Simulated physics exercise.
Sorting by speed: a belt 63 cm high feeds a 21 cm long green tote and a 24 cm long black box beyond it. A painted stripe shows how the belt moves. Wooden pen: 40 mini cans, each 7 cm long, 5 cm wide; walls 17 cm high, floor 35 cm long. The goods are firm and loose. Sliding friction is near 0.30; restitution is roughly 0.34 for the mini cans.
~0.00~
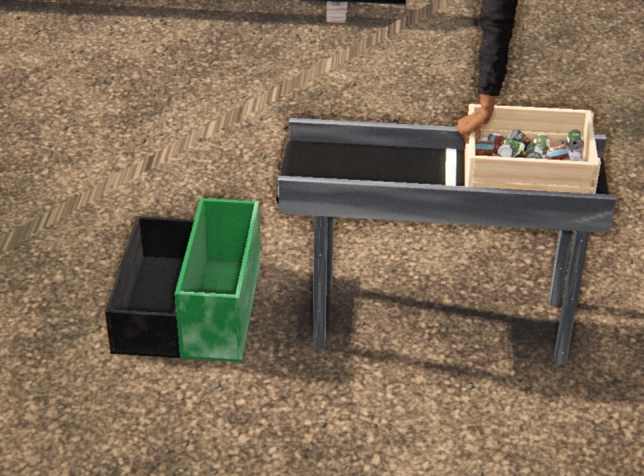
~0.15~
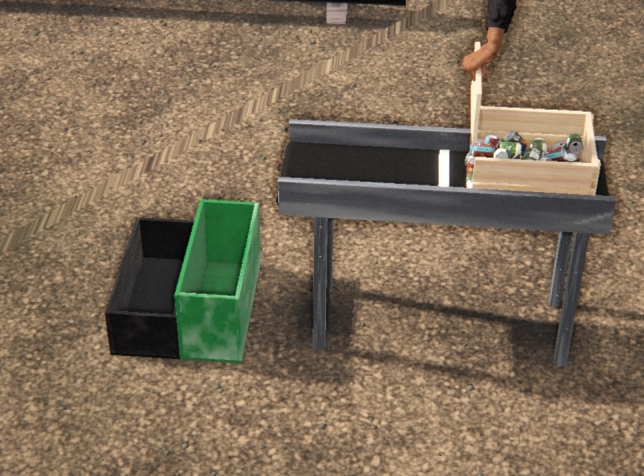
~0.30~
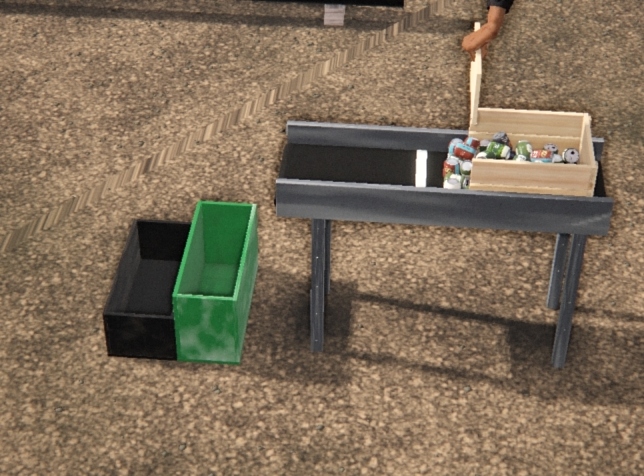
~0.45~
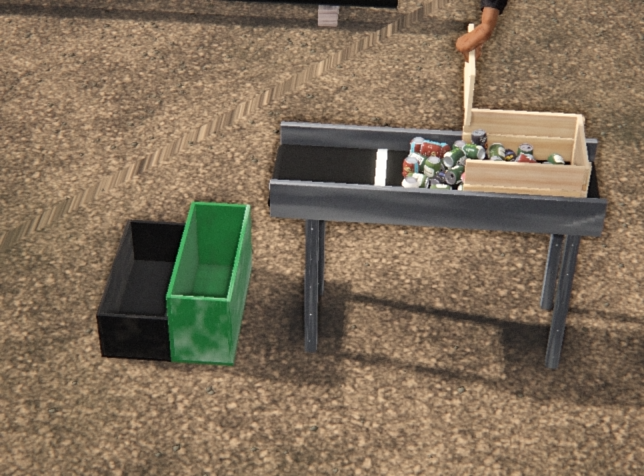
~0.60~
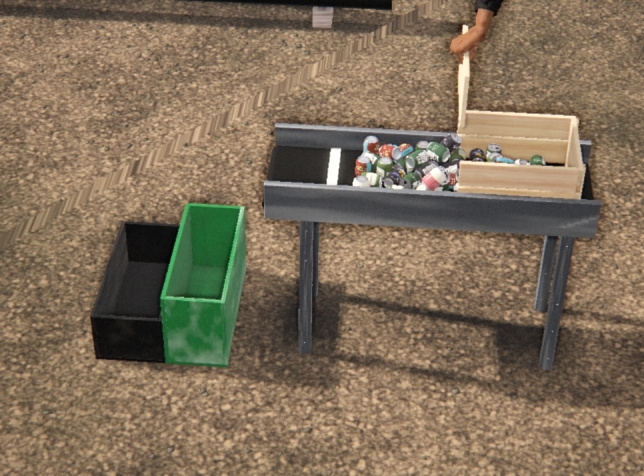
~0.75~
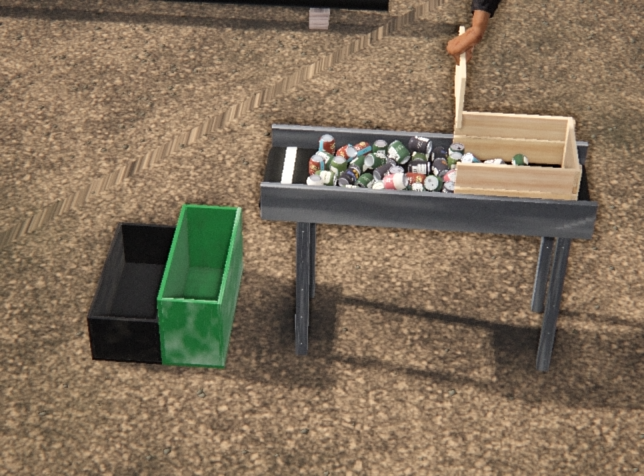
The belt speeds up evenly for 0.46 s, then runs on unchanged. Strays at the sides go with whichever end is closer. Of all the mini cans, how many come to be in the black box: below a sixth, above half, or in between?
In the end less than a sixth of them are in the black box.
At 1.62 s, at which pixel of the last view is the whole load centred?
Near (213, 292).
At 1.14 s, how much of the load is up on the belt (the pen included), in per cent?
About 70 per cent.
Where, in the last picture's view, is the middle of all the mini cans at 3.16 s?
Around (204, 305).
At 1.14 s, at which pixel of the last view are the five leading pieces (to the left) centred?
At about (213, 203).
After 1.14 s, 1 still in the wooden pen, 26 on the belt and 13 in the air.
After 1.62 s, 25 in the green tote, 2 on the belt and 13 in the air.
After 2.29 s, 39 in the green tote and 1 on the belt.
When it is over (at 3.16 s), 40 in the green tote. Asked share, 0 of 40, 0 per cent.
